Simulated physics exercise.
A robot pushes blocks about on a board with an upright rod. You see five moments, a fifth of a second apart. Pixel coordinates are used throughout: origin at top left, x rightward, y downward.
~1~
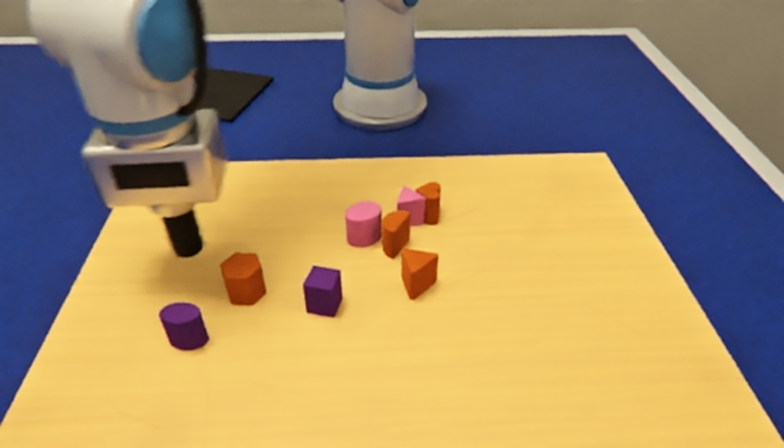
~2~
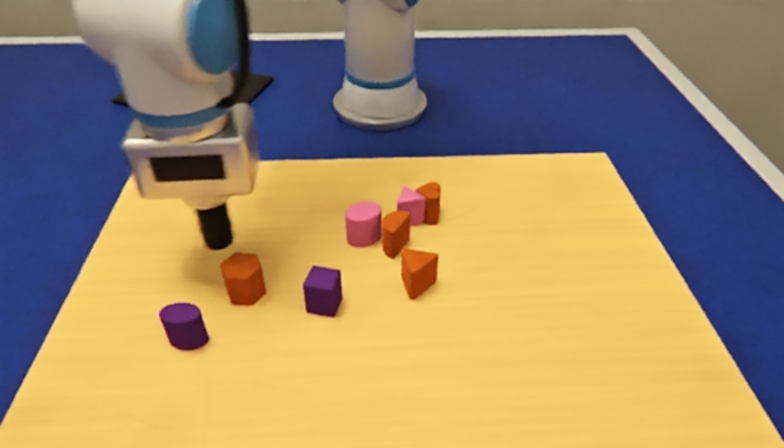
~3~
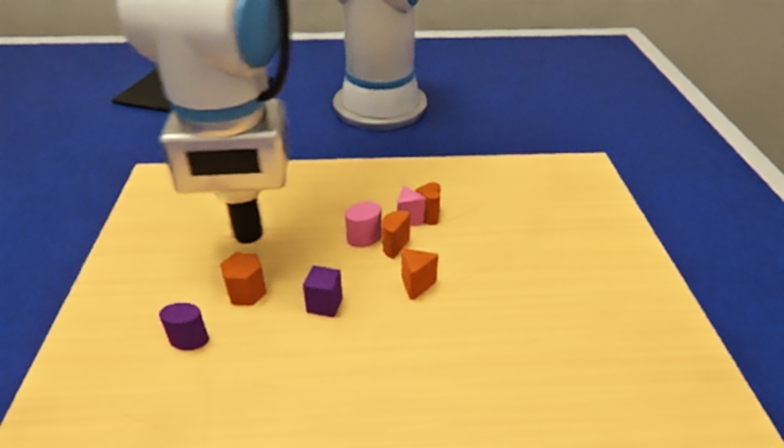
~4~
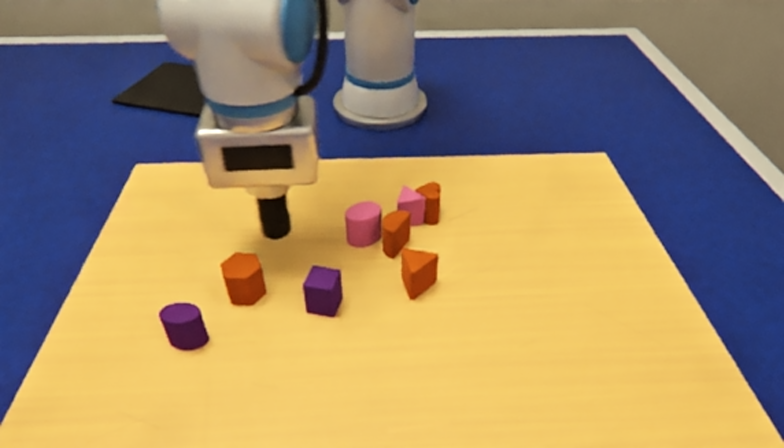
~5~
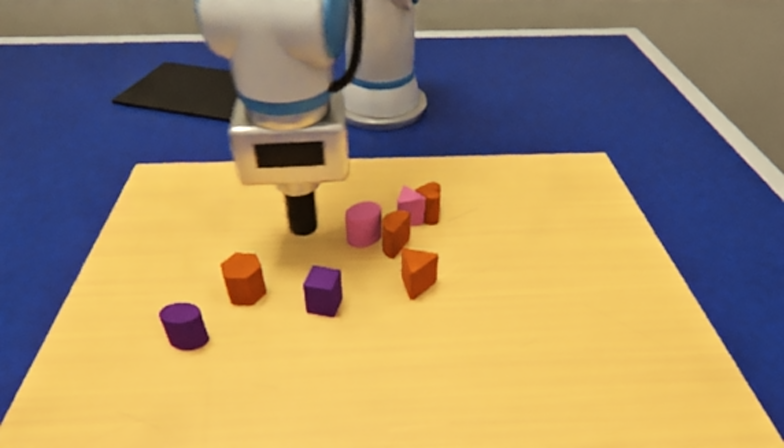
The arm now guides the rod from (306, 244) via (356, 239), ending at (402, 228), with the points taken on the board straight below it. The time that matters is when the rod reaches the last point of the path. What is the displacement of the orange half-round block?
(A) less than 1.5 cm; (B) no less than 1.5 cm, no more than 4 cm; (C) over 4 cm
My answer is option A.
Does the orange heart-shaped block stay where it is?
I believe not.
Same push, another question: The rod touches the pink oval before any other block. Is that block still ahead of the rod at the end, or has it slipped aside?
Carried ahead at the end.
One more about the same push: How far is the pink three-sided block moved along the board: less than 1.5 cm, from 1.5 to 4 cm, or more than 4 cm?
That block covers upwards of 4 cm.
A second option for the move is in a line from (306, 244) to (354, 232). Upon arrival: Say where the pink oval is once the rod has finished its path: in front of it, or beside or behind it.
The rod will still be pushing it.
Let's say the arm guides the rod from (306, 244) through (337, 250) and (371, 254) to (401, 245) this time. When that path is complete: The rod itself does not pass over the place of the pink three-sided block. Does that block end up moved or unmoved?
That block is going to get moved.
What follows on the original path. One third of the way, rod (339, 225); pink oval (371, 209).
Two thirds of the way, rod (371, 220); pink oval (402, 203); orange half-round block (403, 221), turned 30° clockwise; pink three-sided block (427, 191), turned 15° anticlockwise; orange heart-shaped block (444, 183), turned 20° anticlockwise.
At the end, rod (402, 211); pink oval (435, 201), turned 25° clockwise; orange half-round block (403, 221), turned 30° clockwise; pink three-sided block (455, 191), turned 70° anticlockwise; orange heart-shaped block (450, 178), turned 65° anticlockwise.
